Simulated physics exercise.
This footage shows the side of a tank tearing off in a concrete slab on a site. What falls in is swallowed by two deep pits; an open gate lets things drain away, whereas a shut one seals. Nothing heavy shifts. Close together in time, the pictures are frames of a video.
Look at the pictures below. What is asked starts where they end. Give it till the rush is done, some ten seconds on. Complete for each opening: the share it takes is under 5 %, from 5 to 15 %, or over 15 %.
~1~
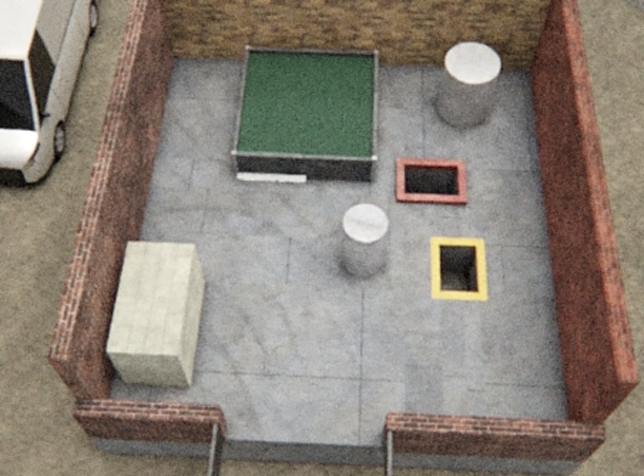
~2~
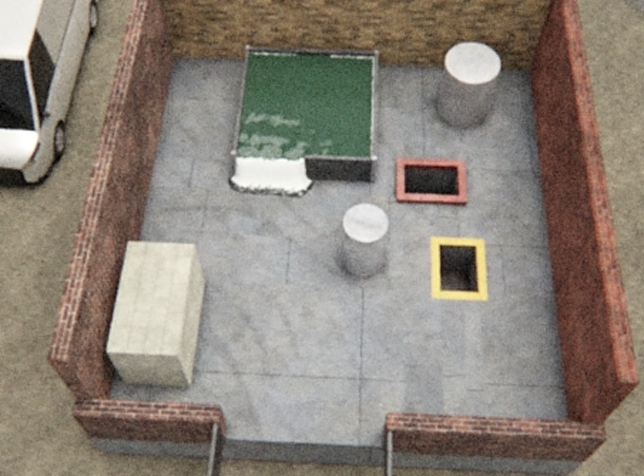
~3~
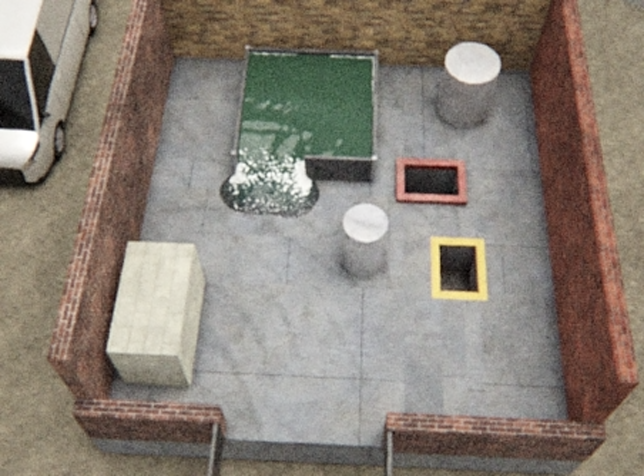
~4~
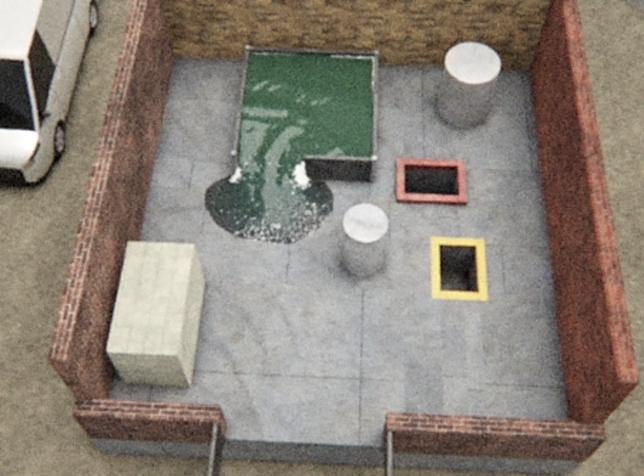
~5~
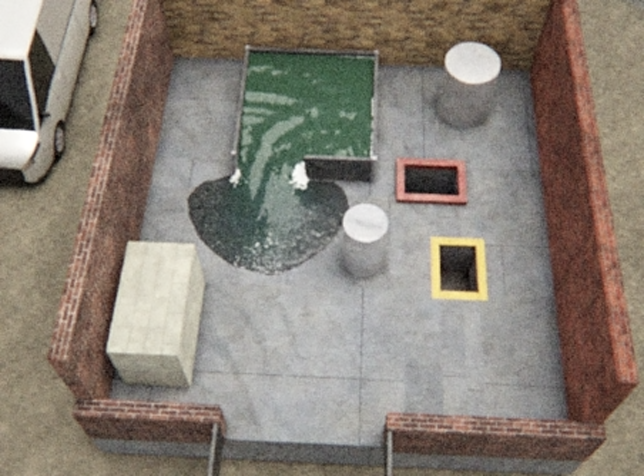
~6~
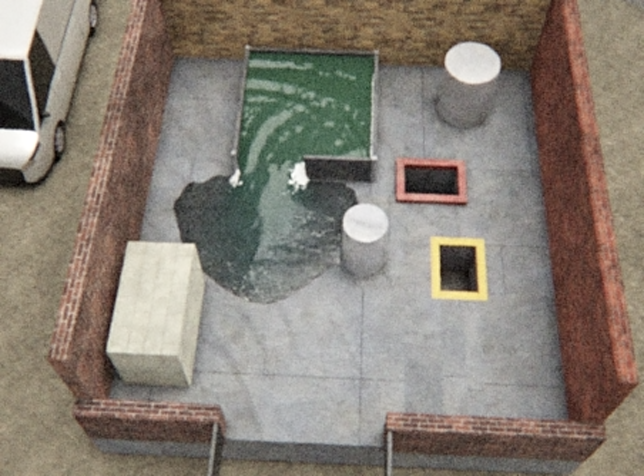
The share the gate takes is over 15 %; the share the yellow pit takes is under 5 %; the share the red pit takes is under 5 %.
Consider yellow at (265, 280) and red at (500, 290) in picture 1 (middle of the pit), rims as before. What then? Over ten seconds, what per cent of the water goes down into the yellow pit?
Parts in a hundred: Yellow 25.
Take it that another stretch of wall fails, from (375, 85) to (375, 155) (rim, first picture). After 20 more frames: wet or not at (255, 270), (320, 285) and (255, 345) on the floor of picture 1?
First spot spared, second spot spared, third spot spared.
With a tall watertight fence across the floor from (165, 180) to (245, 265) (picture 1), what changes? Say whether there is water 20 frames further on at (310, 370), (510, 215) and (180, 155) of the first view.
In order: Wet; dry; wet.
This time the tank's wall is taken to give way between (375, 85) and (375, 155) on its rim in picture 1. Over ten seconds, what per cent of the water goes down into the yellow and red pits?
I'd say the yellow pit gets around 10 percent and the red pit around 15 percent.
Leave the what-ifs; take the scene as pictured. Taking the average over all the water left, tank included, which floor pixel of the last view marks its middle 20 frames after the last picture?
Roughly at (281, 190).
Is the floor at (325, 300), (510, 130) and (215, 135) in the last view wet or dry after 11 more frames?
One by one: Waterlogged / left dry / left dry.
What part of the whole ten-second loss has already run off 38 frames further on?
Share gone: About 65 %.
A moment on, water covers 25 % of the floor; the gate 0 %, the yellow pit 0 %, the red pit 0 %.
Next, water covers 35 % of the floor; the gate 2 %, the yellow pit 0 %, the red pit 0 %.
Then, water covers 45 % of the floor; the gate 10 %, the yellow pit 0 %, the red pit 0 %.
Later, water covers 60 % of the floor; the gate 24 %, the yellow pit 0 %, the red pit 0 %.
In the end, water covers 70 % of the floor; the gate 36 %, the yellow pit 1 %, the red pit 0 %.
